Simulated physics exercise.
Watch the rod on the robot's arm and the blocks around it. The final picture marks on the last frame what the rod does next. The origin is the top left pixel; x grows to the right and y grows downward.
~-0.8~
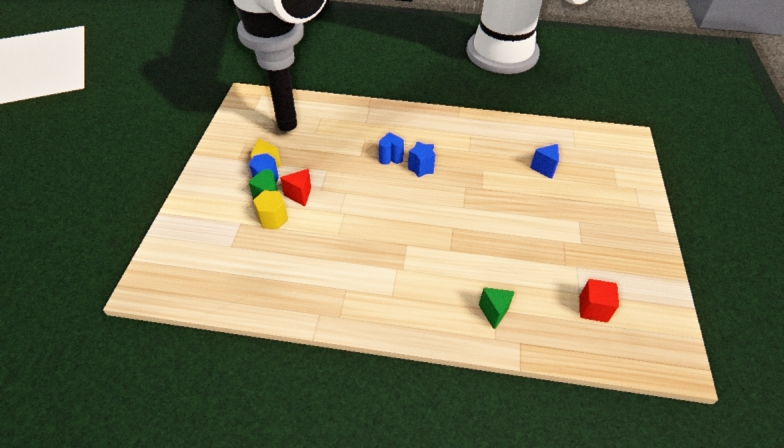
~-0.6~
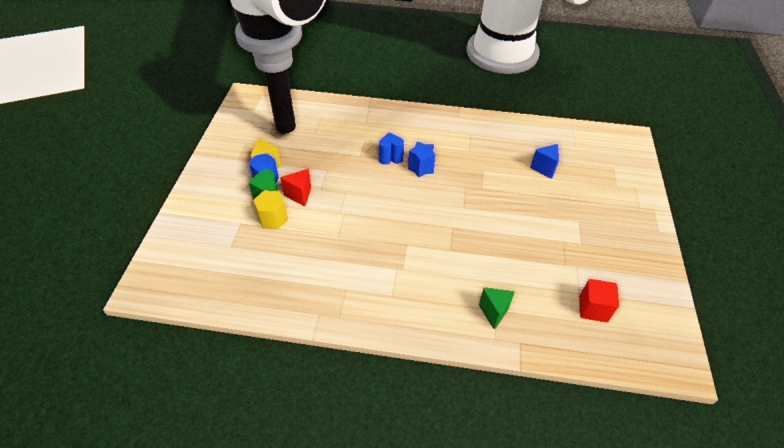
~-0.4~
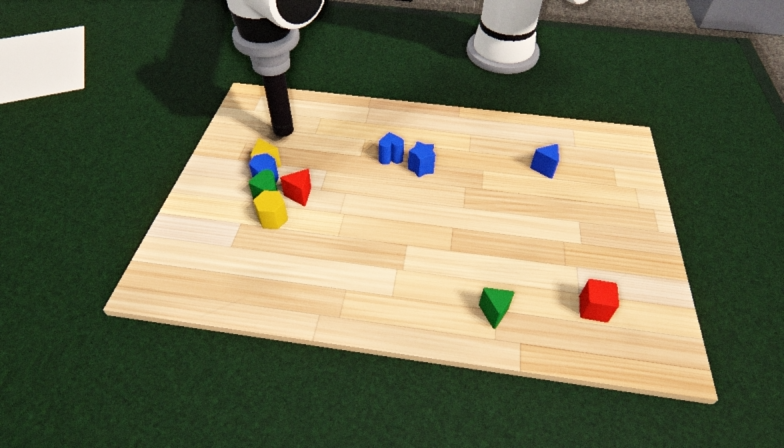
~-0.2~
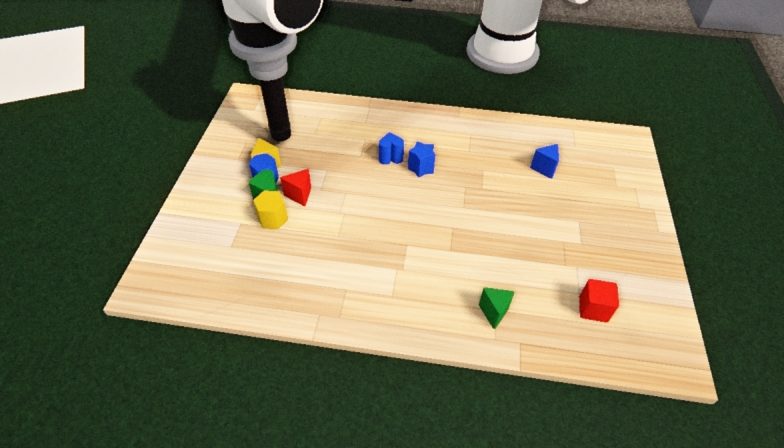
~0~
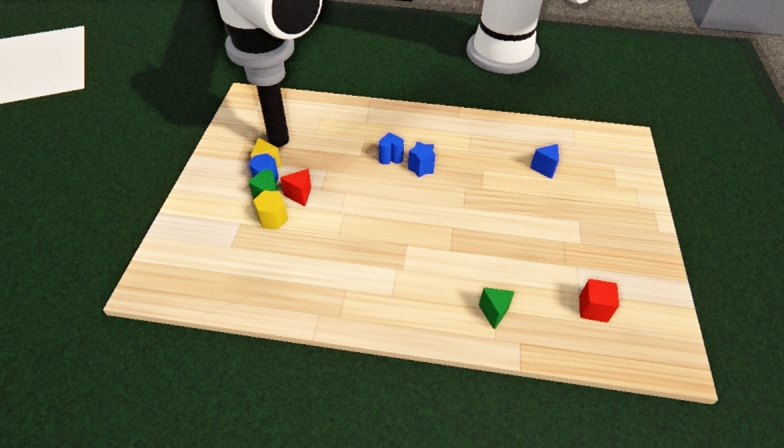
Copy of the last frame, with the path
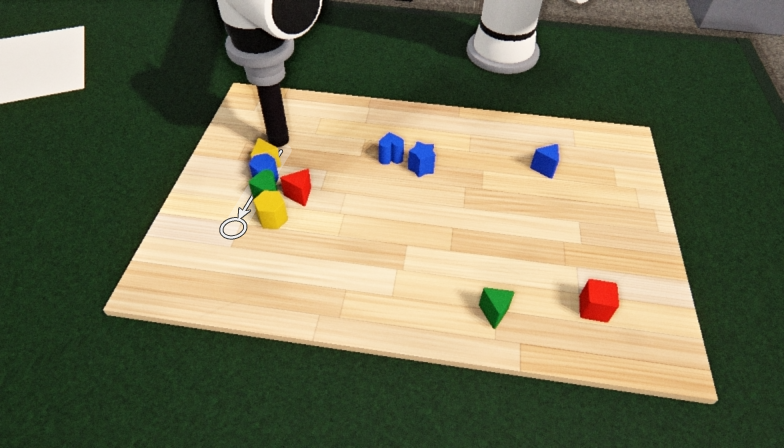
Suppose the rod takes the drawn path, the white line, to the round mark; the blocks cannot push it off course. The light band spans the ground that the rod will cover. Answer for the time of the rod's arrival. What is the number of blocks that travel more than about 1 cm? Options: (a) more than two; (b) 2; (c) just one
a
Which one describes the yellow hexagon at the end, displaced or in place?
Once the rod is done, the yellow hexagon is in a new spot.
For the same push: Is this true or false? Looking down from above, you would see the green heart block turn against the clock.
That claim is true.
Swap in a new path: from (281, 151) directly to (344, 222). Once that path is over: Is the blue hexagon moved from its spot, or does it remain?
Left where it is.
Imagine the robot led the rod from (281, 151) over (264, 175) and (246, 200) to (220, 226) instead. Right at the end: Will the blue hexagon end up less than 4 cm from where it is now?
No - that is not the case.
The drawn path runs from (281, 151) to (233, 228).
What follows on the original path. One third of the way, rod at (264, 165); blue hexagon at (256, 173), turned 15° anticlockwise; yellow triangle at (241, 159), turned 30° clockwise; green heart block at (263, 190); yellow hexagon at (270, 211).
Two thirds of the way, rod at (247, 190); blue hexagon at (243, 200), turned 55° anticlockwise; yellow triangle at (236, 164), turned 75° clockwise; green heart block at (267, 201), turned 15° anticlockwise; yellow hexagon at (273, 222).
At the end, rod at (230, 218); blue hexagon at (232, 229), turned 80° anticlockwise; yellow triangle at (236, 164), turned 75° clockwise; green heart block at (268, 202), turned 20° anticlockwise; yellow hexagon at (273, 222).
